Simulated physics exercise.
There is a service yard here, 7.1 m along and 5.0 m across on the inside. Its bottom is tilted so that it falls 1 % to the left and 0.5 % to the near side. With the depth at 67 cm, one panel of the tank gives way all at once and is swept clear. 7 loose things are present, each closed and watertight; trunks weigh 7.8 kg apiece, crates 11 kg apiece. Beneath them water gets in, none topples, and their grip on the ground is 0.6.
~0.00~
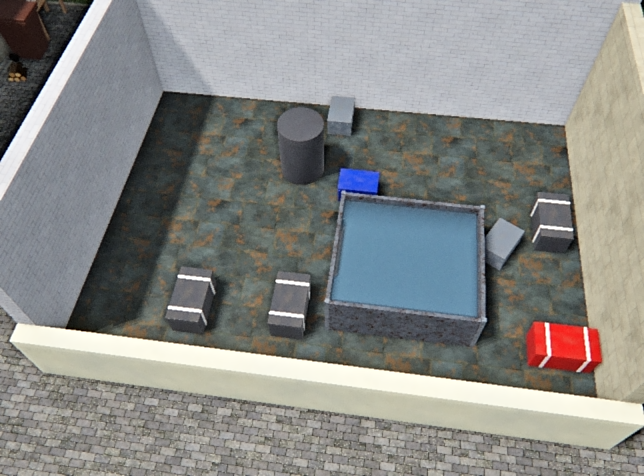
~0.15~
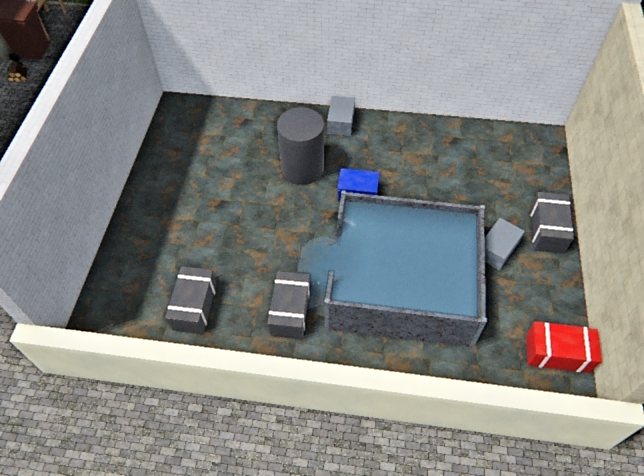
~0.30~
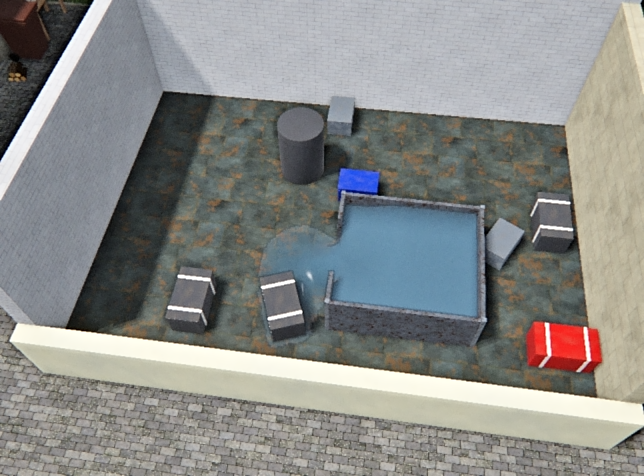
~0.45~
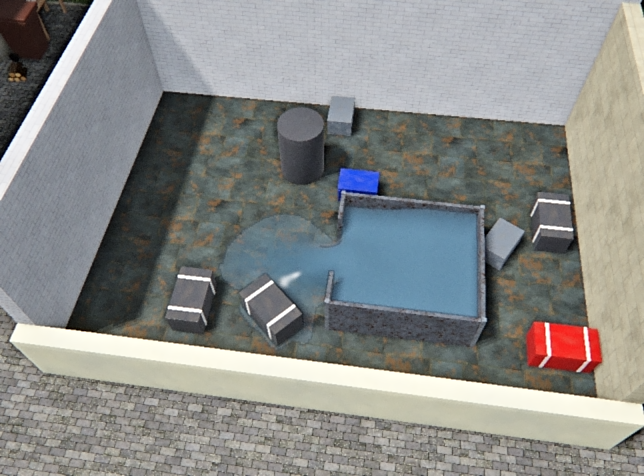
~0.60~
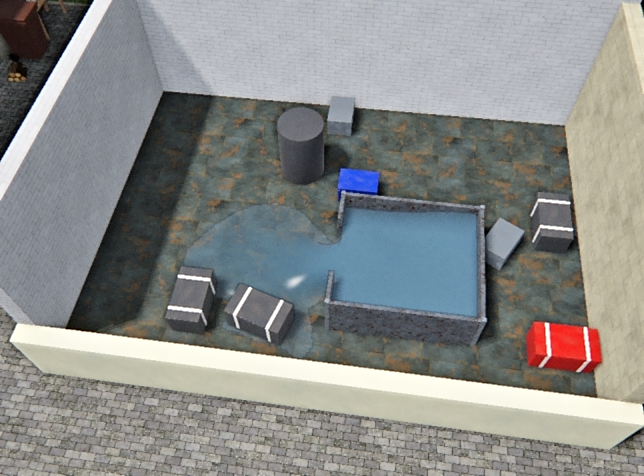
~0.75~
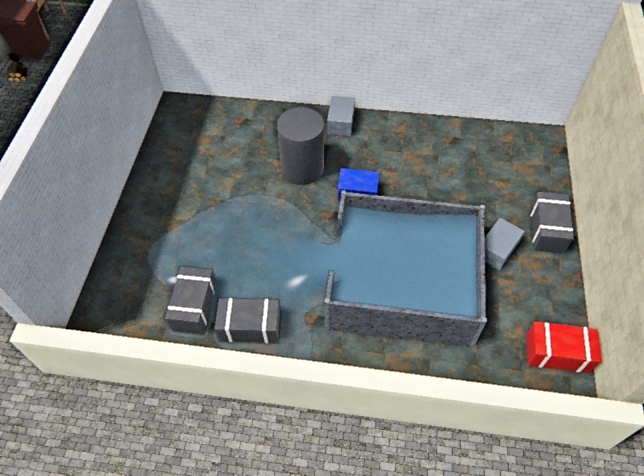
Water pours from the tank's open left side, turning and pushing a dark crate leftward.
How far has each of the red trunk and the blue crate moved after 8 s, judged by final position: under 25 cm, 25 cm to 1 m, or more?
In the end the red trunk should not go anywhere much, the blue crate should not go anywhere much.
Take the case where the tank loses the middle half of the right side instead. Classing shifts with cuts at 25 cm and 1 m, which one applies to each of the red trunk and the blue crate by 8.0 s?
Note: Red trunk swept well away, blue crate shifted modestly.
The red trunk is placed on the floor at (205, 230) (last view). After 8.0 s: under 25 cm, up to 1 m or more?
As it turns out, it is swept away.
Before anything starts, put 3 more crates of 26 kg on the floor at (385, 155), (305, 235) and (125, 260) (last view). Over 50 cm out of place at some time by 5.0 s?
Respectively: Smaller, greater, greater.
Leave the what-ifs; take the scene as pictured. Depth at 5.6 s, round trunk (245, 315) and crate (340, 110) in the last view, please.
13 and 3 cm.
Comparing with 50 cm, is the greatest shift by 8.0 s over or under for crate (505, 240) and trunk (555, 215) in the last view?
In sequence - stayed below the line; stayed below the line.
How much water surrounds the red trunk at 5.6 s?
Somewhere close to 0 cm.
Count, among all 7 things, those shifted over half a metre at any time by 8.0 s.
I make it 3.
After 1.6 s the red trunk is near (568, 341), 0.0 m from its start, aground; the blue crate is near (359, 180), 0.0 m from its start, aground; 2 afloat.
After 3.6 s the red trunk is near (568, 341), 0.0 m from its start, aground; the blue crate is near (359, 180), 0.0 m from its start, aground; 2 afloat.
After 5.6 s the red trunk is near (568, 341), 0.0 m from its start, aground; the blue crate is near (359, 180), 0.0 m from its start, aground; 2 afloat.
After 8.0 s the red trunk is near (568, 341), 0.0 m from its start, aground; the blue crate is near (359, 180), 0.0 m from its start, aground; 2 afloat.
